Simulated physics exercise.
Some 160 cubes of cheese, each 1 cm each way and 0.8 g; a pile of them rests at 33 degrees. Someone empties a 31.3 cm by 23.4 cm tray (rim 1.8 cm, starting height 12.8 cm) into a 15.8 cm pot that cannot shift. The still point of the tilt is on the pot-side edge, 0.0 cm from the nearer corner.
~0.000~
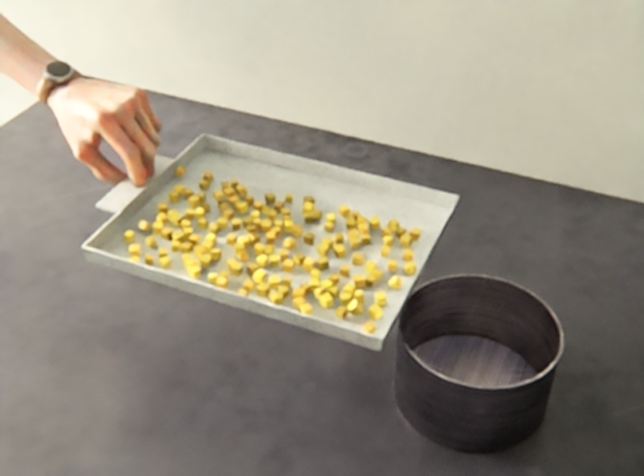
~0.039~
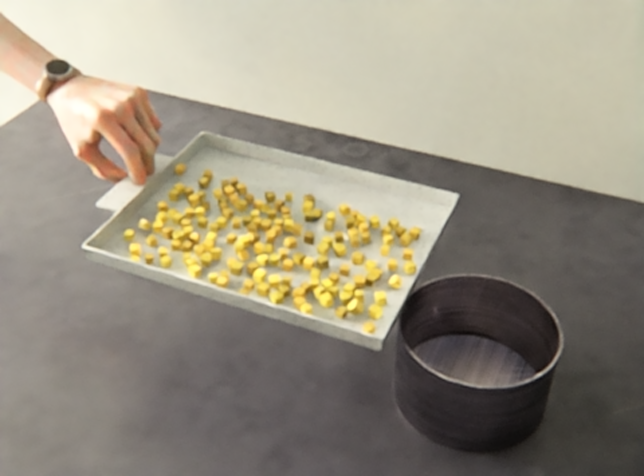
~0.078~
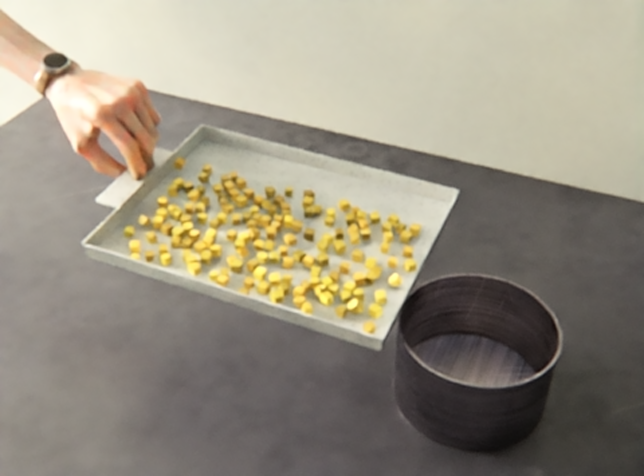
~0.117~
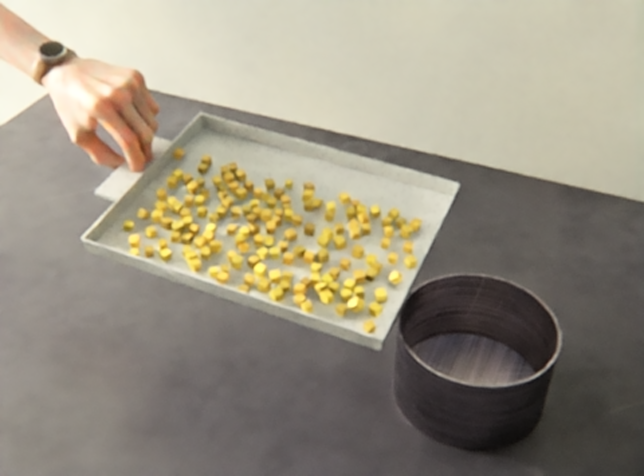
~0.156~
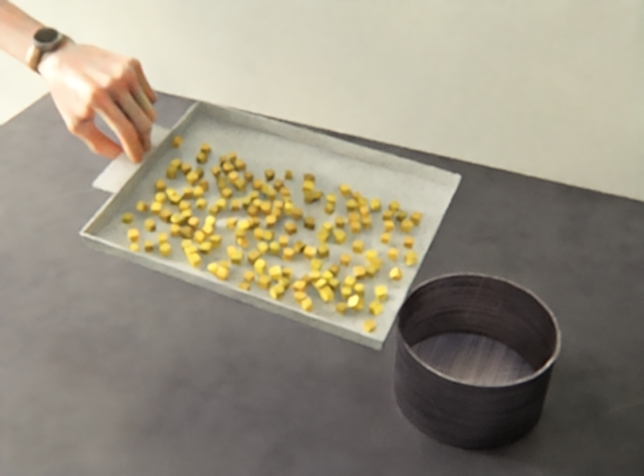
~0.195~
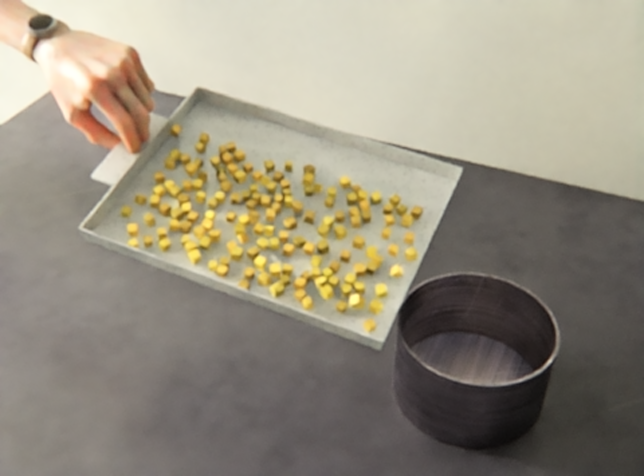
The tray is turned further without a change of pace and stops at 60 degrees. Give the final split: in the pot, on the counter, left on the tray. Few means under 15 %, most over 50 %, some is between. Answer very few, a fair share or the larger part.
Pot very few, counter a fair share, tray the larger part.
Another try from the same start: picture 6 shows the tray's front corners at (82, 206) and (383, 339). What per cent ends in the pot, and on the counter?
Pot 5, counter 55.
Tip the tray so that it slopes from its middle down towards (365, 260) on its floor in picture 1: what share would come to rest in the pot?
About 35 per cent.
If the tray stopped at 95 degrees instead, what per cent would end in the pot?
It would be near 0 per cent.
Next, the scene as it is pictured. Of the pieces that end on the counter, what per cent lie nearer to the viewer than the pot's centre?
Roughly 100 per cent.
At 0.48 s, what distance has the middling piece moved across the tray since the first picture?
Some 0 cm.
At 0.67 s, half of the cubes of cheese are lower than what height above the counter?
Roughly 22 cm.
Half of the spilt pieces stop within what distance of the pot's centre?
About 26 cm.
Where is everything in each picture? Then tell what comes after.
The first picture shows tray tilt 0 degrees, front corners at (85, 246) and (381, 336); middle of the pieces at (270, 238); pot at (480, 327).
The second picture shows tray tilt 1 degrees, front corners at (85, 245) and (381, 336); middle of the pieces at (271, 237).
The third picture shows tray tilt 2 degrees, front corners at (85, 242) and (381, 337); middle of the pieces at (271, 234).
The fourth picture shows tray tilt 5 degrees, front corners at (85, 238) and (381, 337), lowest corner right front; middle of the pieces at (271, 228).
The fifth picture shows tray tilt 8 degrees, front corners at (83, 232) and (381, 338), lowest corner right front; middle of the pieces at (270, 222).
The sixth picture shows tray tilt 12 degrees, front corners at (82, 227) and (381, 339), lowest corner right front; middle of the pieces at (270, 216); pot at (478, 325). The tray's pace is about 85 degrees a second.
Then, at 0.48 s, tilt 36 degrees; the tray holds 100 %, the pot 0 %.
After 0.67 s, tilt 52 degrees; the tray holds 100 %, the pot 0 %.
After 0.97 s, tilt 60 degrees; the tray holds 70 %, the pot 0 %.
In the end, at 2.5 s, pot 0 %, counter 35 %, tray 65 %.
